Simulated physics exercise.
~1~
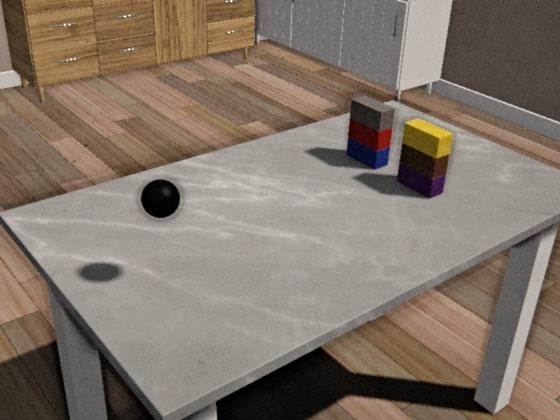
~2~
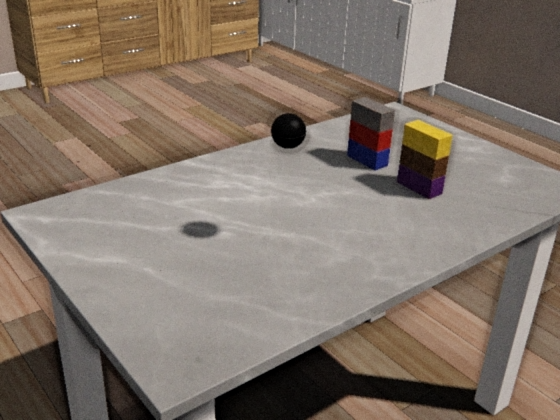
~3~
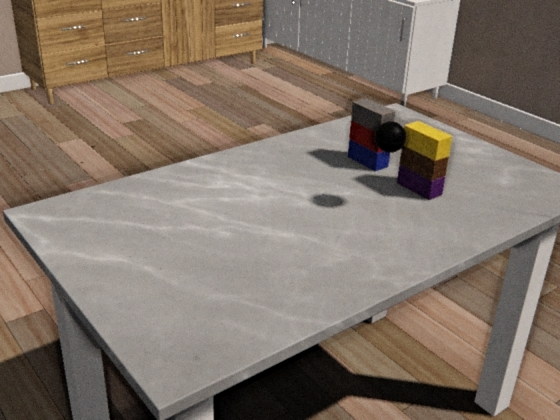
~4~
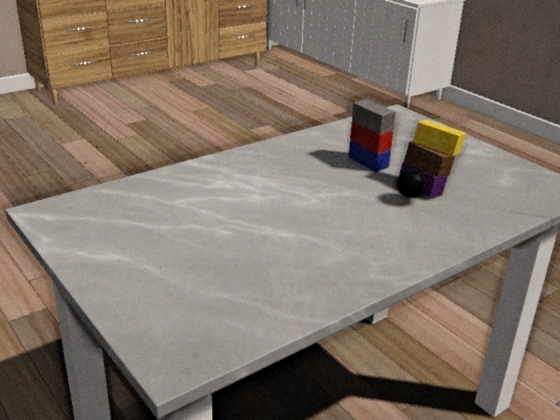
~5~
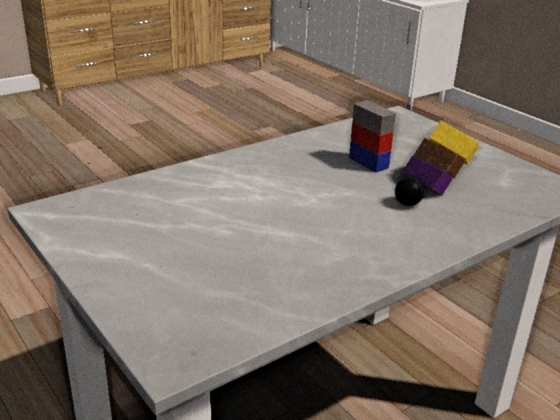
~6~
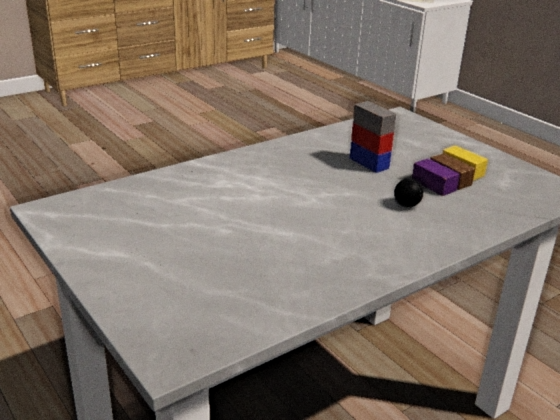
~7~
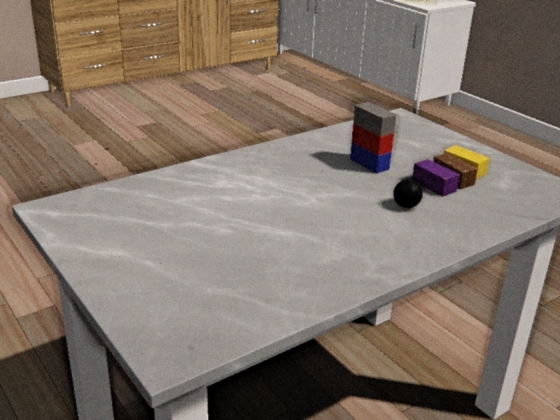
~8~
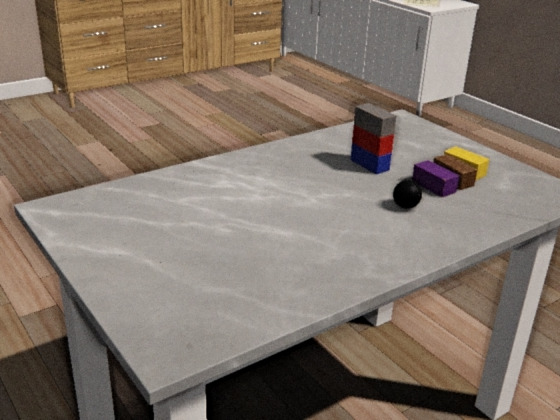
On a pale marble-look table in a room with a plank floor and wooden drawers, two short stacks of coloured blocks stand close together near the far right side. A black ball, in the air over the left of the table, flies right toward them. It passes in front of the grey, red and blue stack and drops against the yellow, brown and purple one. That stack tilts to the right, leans further and topples onto the tabletop. At the end its three blocks lie in a row, the ball rests just beside them, and the other stack still stands upright.
